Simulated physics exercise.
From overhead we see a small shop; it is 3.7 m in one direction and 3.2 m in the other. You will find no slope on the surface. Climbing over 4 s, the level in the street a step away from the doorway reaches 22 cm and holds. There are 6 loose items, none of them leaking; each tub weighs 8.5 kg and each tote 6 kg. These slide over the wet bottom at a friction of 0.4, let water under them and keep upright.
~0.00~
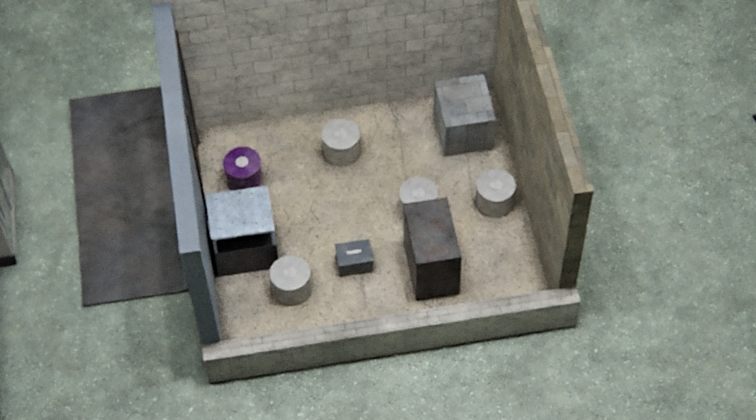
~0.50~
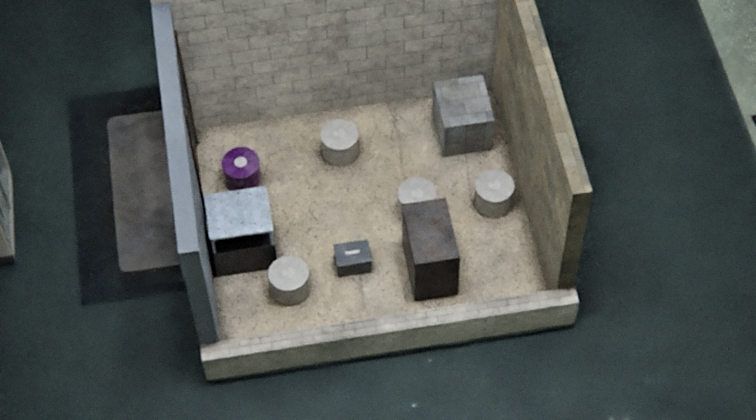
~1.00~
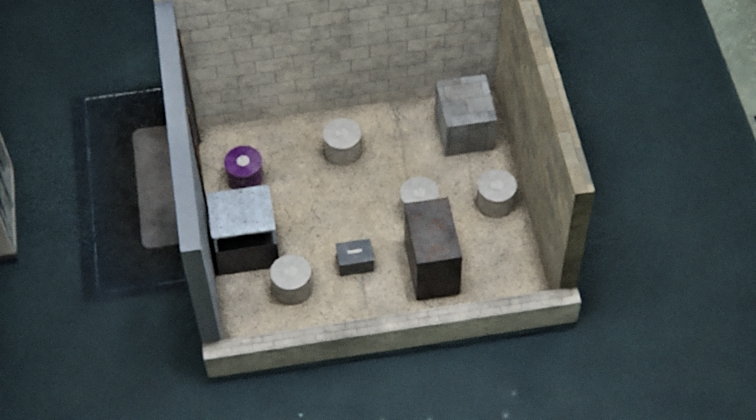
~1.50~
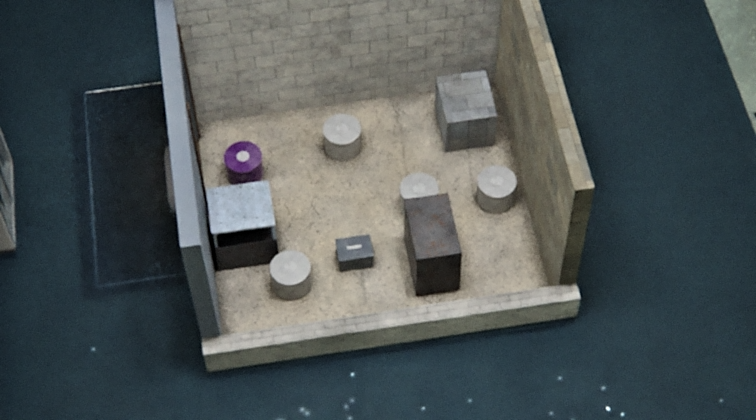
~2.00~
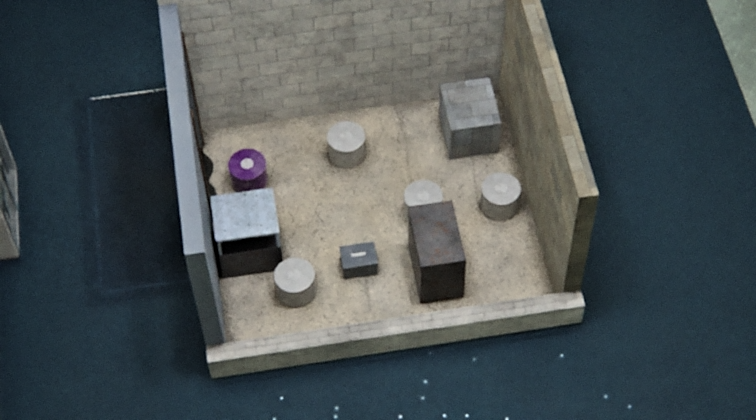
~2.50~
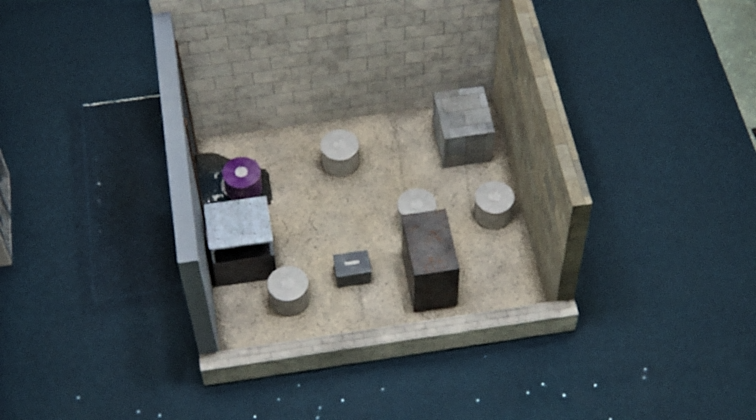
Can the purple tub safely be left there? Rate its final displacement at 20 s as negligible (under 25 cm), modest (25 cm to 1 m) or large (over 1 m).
Large.
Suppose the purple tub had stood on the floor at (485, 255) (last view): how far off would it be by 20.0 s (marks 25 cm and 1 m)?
Answer: It inches along.
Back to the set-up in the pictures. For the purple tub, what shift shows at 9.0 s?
About 300 cm out of place.
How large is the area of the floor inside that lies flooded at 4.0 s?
About 3.5 m2.
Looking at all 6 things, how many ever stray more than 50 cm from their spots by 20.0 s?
6.
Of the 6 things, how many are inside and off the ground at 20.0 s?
I count 6.
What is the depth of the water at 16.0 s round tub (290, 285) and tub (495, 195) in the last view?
Around 16 cm and 20 cm.
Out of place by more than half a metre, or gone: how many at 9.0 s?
My count gives 4.
After 4.0 s the purple tub is near (316, 170), 0.9 m from its start, aground; 0 afloat.
After 9.0 s the purple tub is near (511, 219), 3.2 m from its start, afloat; 5 afloat.
After 16.0 s the purple tub is near (509, 239), 3.2 m from its start, afloat; 6 afloat.
After 20.0 s the purple tub is near (485, 231), 3.0 m from its start, afloat; 6 afloat.
